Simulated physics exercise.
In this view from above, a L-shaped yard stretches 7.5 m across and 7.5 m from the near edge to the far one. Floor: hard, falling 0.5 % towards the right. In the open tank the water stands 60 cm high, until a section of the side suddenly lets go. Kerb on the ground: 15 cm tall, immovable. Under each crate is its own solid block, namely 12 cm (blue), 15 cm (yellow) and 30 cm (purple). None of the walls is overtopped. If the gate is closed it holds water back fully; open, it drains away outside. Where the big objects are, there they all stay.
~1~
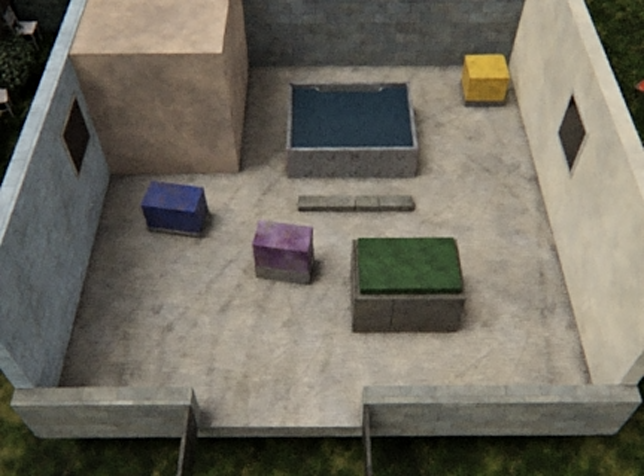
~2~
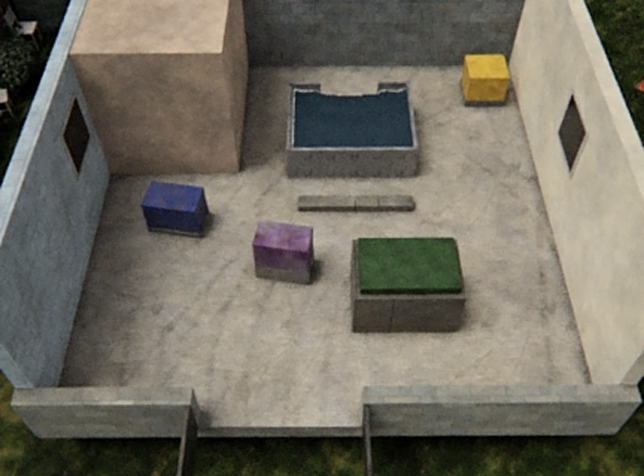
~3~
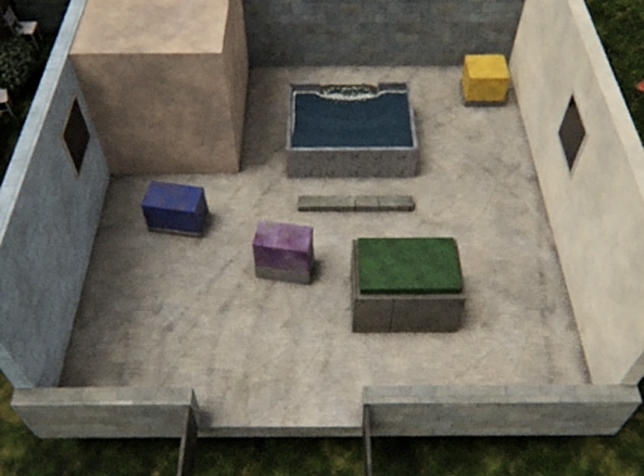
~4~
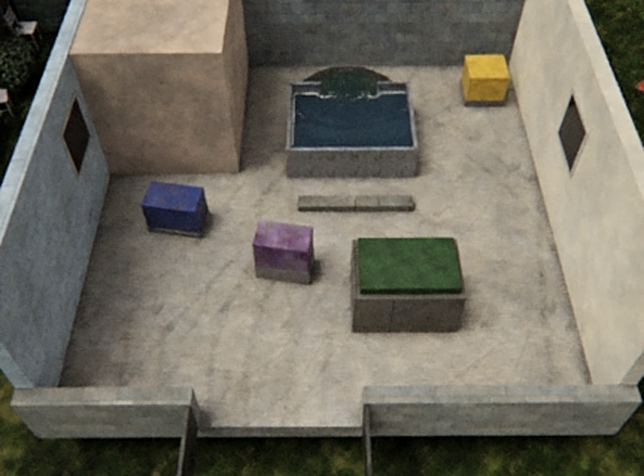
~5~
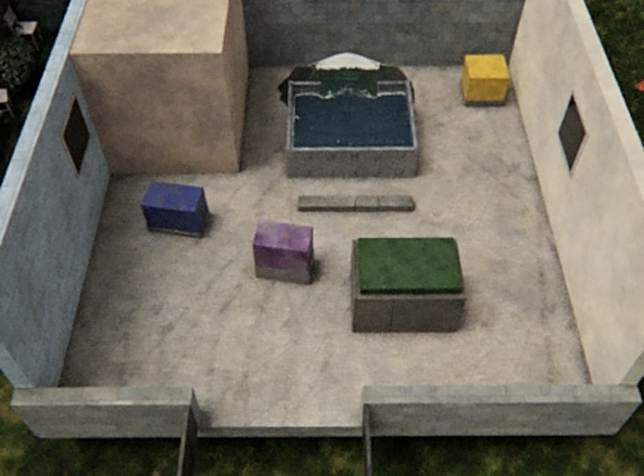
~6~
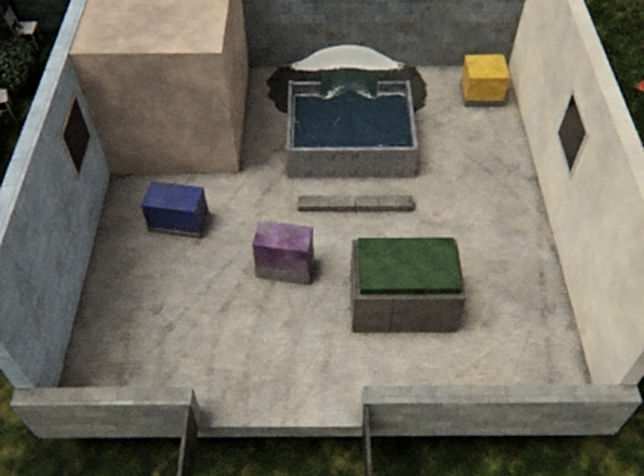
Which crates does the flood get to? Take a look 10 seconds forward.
The blue crate stays dry; the yellow crate gets wet; the purple crate stays dry.
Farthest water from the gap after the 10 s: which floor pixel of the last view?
Point: Roughly (53, 410) in the last view.
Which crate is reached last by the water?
That would be the blue one.
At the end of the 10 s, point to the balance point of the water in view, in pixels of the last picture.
The water's centre sits at about (374, 207).
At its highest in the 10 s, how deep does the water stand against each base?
Max (cm) - blue: 5; yellow: 25; purple: 15.
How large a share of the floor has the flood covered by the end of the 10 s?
90 %.
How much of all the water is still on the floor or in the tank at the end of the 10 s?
It comes to near 98 per cent.
A moment later water covers 10 % of the floor and is deepest (44 cm) near (253, 68); blue plinth not reached, yellow plinth reached, purple plinth not reached.
Soon after water covers 20 % of the floor and is deepest (36 cm) near (253, 68); blue plinth not reached, yellow plinth reached, purple plinth not reached.
Next water covers 35 % of the floor and is deepest (25 cm) near (485, 73); blue plinth not reached, yellow plinth reached, purple plinth reached.
Later on water covers 70 % of the floor and is deepest (16 cm) near (469, 79); blue plinth reached, yellow plinth reached, purple plinth reached.
At the end water covers 90 % of the floor and is deepest (11 cm) near (588, 409); highest at the blue plinth 5 cm, highest at the yellow plinth 25 cm, highest at the purple plinth 15 cm.
